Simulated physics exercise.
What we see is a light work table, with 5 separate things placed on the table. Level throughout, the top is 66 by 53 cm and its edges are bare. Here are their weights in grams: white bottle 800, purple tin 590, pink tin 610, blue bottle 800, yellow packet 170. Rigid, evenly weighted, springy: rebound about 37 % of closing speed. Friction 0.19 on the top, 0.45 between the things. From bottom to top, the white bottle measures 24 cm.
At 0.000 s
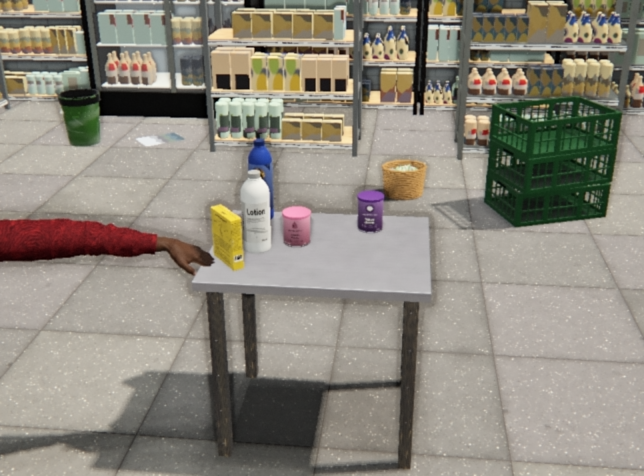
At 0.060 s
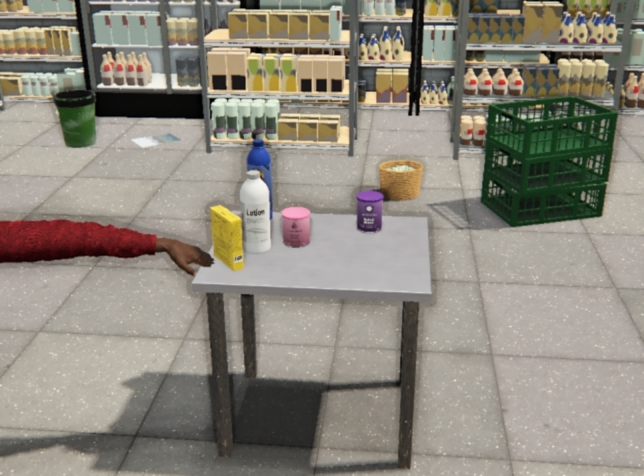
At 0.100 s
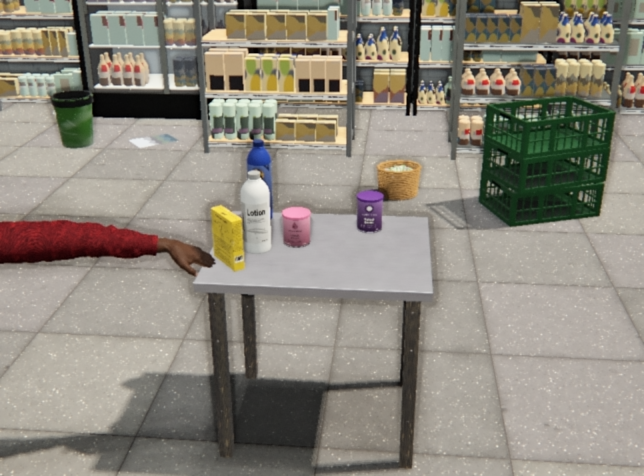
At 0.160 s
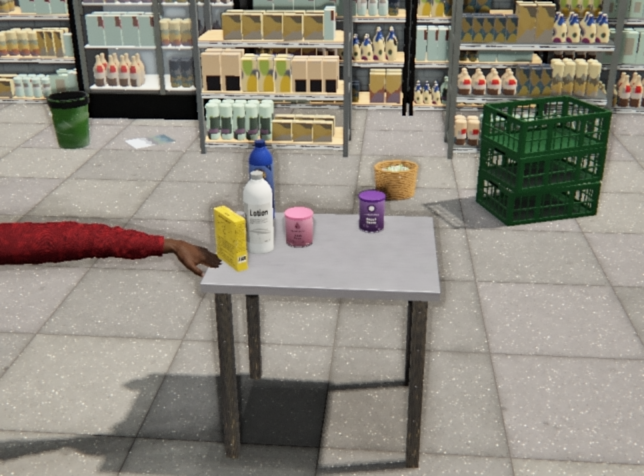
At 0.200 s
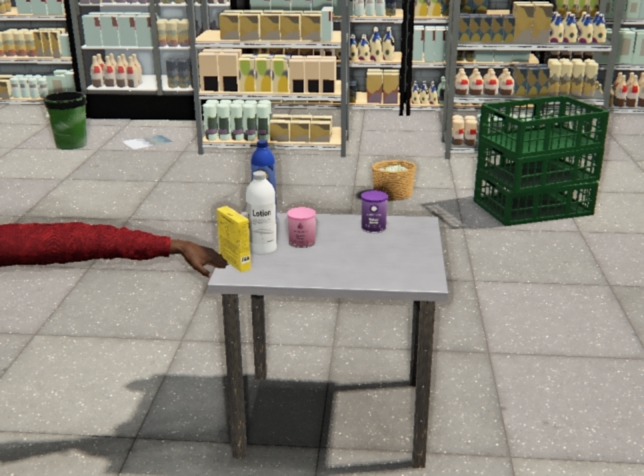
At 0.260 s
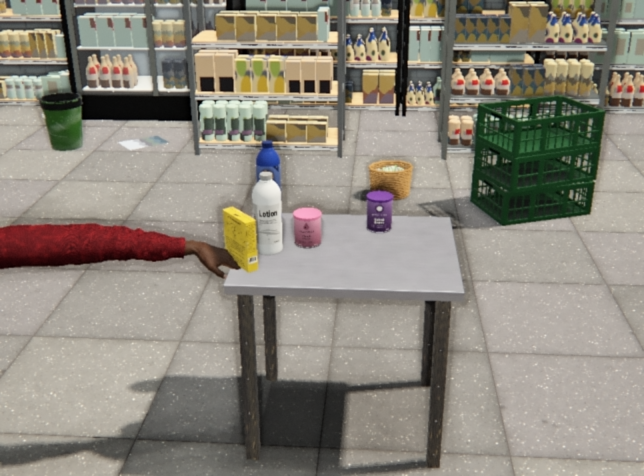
The video shows a hand in a red sleeve resting at the left edge of a small table holding bottles, tins and a yellow packet, then pushing the table slightly to the right with the items still upright on top.
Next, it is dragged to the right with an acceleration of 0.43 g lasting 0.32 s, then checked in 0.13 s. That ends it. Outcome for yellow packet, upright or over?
Over.
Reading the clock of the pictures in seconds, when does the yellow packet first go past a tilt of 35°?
Around 0.5 s on the clock.
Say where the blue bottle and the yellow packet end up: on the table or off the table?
At the end the blue bottle winds up past the limits and the yellow packet winds up past the limits.
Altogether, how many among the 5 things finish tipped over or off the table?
Total: 2.
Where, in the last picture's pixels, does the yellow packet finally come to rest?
Around (298, 425).
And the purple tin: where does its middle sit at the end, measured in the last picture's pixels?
Near (451, 214).
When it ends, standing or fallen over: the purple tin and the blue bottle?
Well, the purple tin holds steady, and the blue bottle tumbles down.
After 0.46 s, table shifted 29 cm; white bottle, blue bottle and yellow packet now off the table; pink tin slid 14 cm; purple tin slid 14 cm.
After 0.66 s, table shifted 30 cm; white bottle slid 7 cm; pink tin slid 6 cm; purple tin slid 6 cm.
After 0.96 s, table shifted 30 cm; white bottle slid 6 cm; pink tin slid 4 cm; purple tin slid 4 cm.
By the end (1.3 s), off the table and tipped over, blue bottle and yellow packet; not toppled but over 5 cm from the start, white bottle; the other 2 in place, give or take 5 cm. Seen from the same camera at the end, yellow packet near (298, 425).
